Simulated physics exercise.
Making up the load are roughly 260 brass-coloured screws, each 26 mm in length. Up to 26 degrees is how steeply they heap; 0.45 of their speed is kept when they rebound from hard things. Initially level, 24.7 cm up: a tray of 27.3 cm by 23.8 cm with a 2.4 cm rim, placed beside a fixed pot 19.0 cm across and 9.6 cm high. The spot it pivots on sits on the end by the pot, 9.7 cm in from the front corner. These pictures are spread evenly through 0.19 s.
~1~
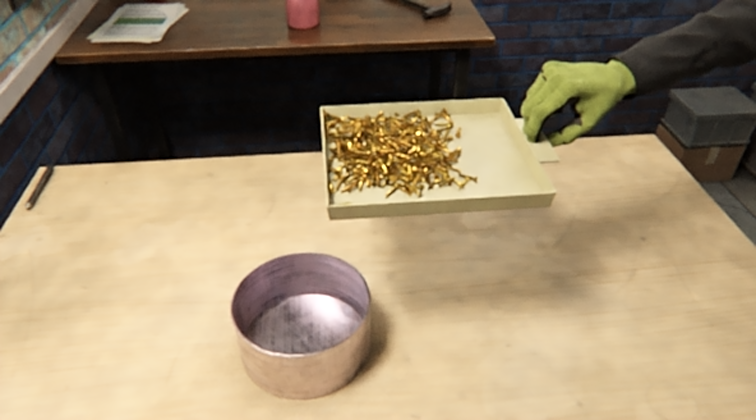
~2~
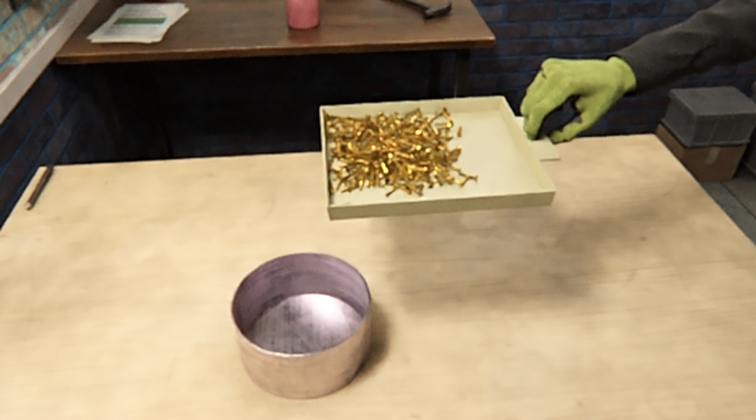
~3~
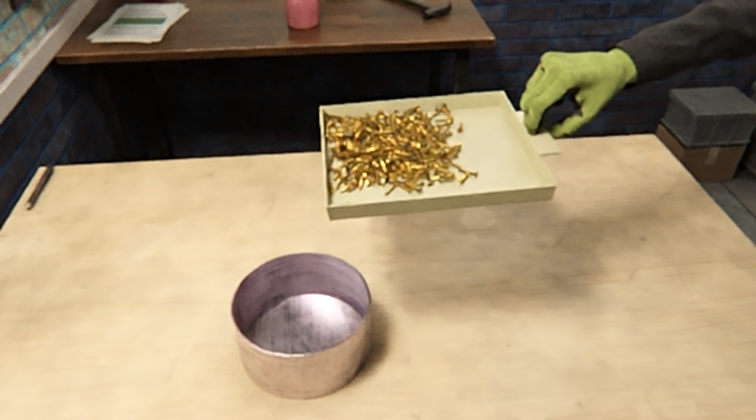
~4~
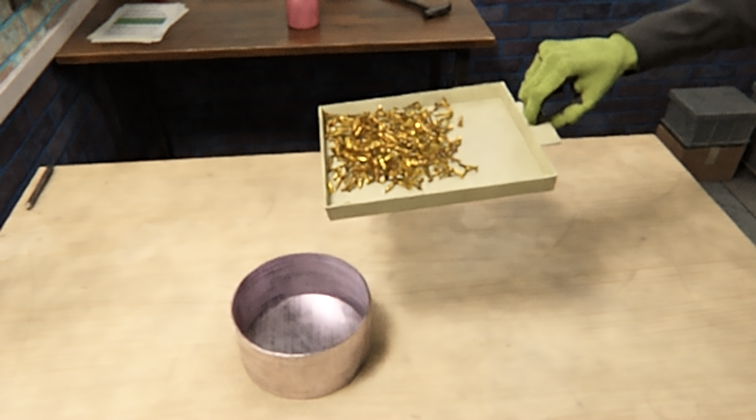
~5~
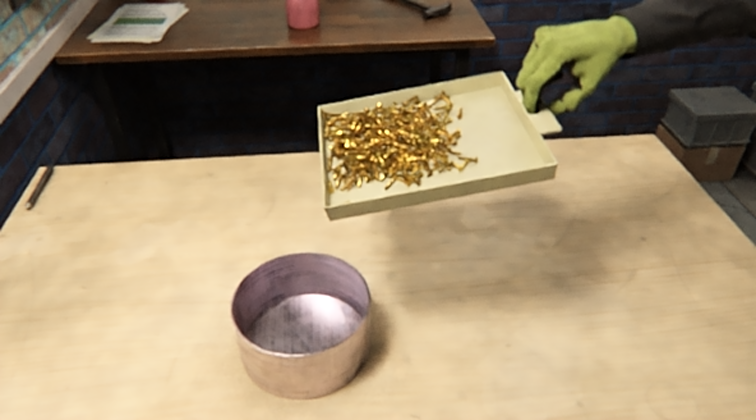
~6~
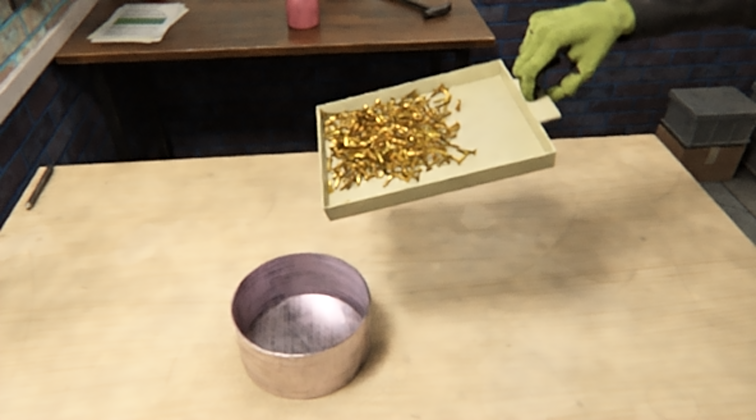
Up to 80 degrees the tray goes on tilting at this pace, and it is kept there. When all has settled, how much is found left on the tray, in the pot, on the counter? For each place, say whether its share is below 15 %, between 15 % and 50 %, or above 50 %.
Tray: Will likely hold a medium amount, pot: Will likely hold a medium amount, counter: Will likely hold a medium amount.
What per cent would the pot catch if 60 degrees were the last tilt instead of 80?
Estimated share: About 15 %.
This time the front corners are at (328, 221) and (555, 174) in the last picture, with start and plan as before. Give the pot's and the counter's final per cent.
Final per cent - pot 85, counter 5.
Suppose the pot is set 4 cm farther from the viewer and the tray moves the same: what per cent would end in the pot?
In that setup it would come to near 45 per cent.
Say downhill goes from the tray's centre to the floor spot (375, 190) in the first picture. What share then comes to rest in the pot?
Something like 90 per cent of the pieces.
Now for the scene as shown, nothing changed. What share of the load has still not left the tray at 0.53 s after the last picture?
Around 100 percent.
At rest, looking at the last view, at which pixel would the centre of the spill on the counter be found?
About (271, 277).
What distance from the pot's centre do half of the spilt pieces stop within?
About 18 centimetres.
Then, 0.32 s after the last picture, tilt 46 degrees; the tray holds 100 %, the pot 0 %.
Then, 0.53 s after the last picture, tilt 67 degrees; the tray holds 100 %, the pot 0 %.
Then, 0.86 s after the last picture, tilt 80 degrees; the tray holds 40 %, the pot 15 %.
In the end, tray 30 %, pot 30 %, counter 40 %.
